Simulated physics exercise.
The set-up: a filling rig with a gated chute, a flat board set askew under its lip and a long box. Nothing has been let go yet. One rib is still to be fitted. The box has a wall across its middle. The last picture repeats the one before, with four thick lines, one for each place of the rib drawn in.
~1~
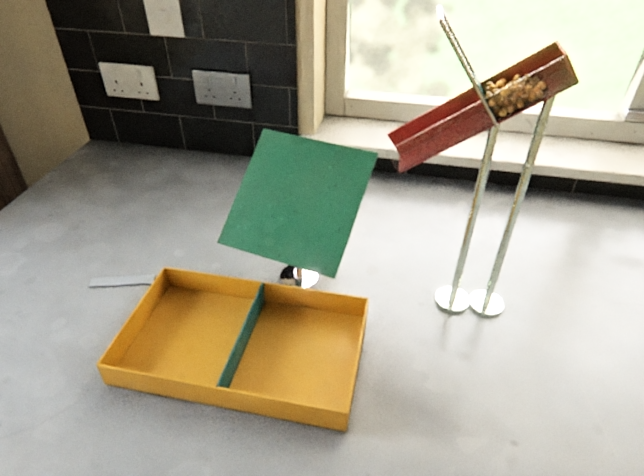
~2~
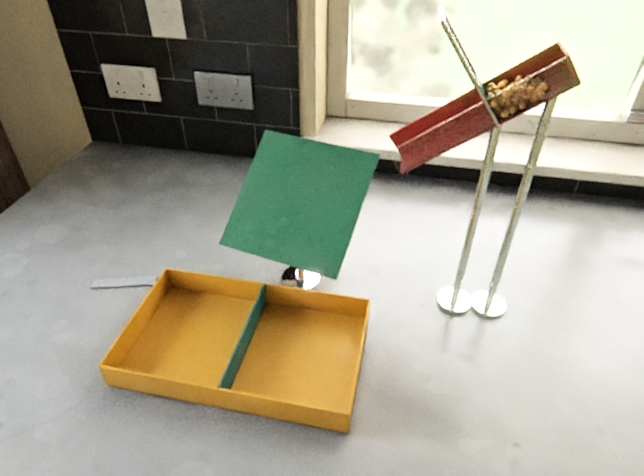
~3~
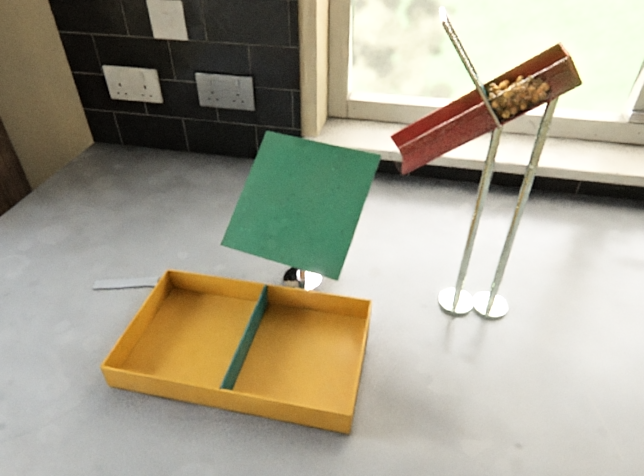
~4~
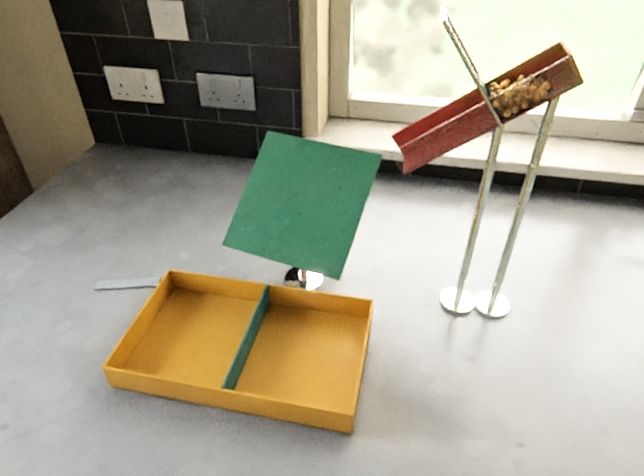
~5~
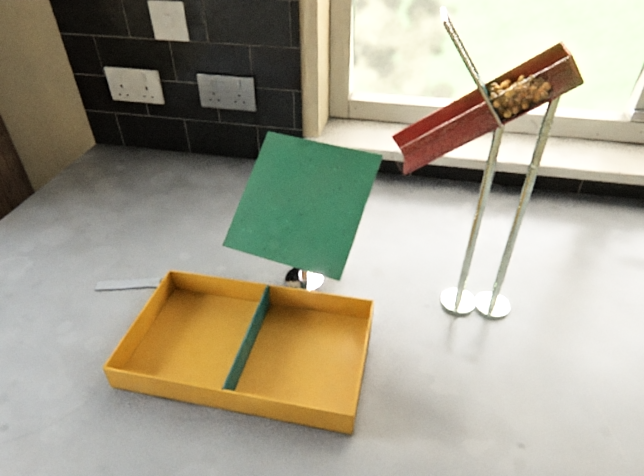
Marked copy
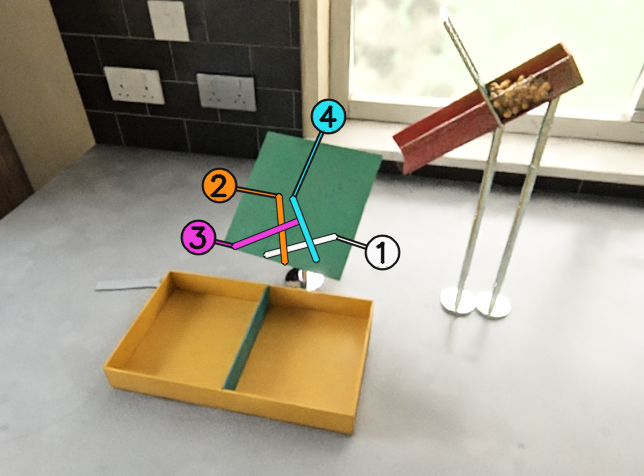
A yellow divided box sitting on a grey worktop beside a tilted green board and a raised red chute holding beads, all staying still.
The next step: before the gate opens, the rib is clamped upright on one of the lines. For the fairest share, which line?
Take 3.
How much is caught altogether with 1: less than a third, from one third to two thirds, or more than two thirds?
Line 1 gives more than two thirds.
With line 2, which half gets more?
Right.
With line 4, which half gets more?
The right half.
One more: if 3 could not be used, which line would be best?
That is line 1.
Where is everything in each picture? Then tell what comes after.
In the first frame, load behind the gate near (506, 92), round wooden beads; lip of the chute near (400, 164), sloping fairly steeply.
In the second frame, middle of the board near (298, 199), tilted fairly steeply; middle of its low edge near (275, 261); of its high edge near (320, 141).
In the third frame, front corners of the box near (101, 367) and (350, 415); front end of its middle wall near (220, 389); gate still shut near (480, 85).
In the fourth frame, middle of the load near (510, 92); lip near (404, 165).
In the fifth frame, middle of the load near (510, 93); lip near (404, 165).
On the marked copy, line 1 from (334, 236) to (266, 254); line 2 from (278, 196) to (284, 261); line 3 from (298, 221) to (234, 246); line 4 from (293, 198) to (316, 259).
If 1 is chosen, of what is caught, the bulk in the left half, close to a quarter in the right.
If 2 is chosen, of what is caught, a small share in the left half, all but a few in the right.
If 3 is chosen, of what is caught, close to half in the left half, close to half in the right.
If 4 is chosen, of what is caught, a small share in the left half, all but a few in the right.
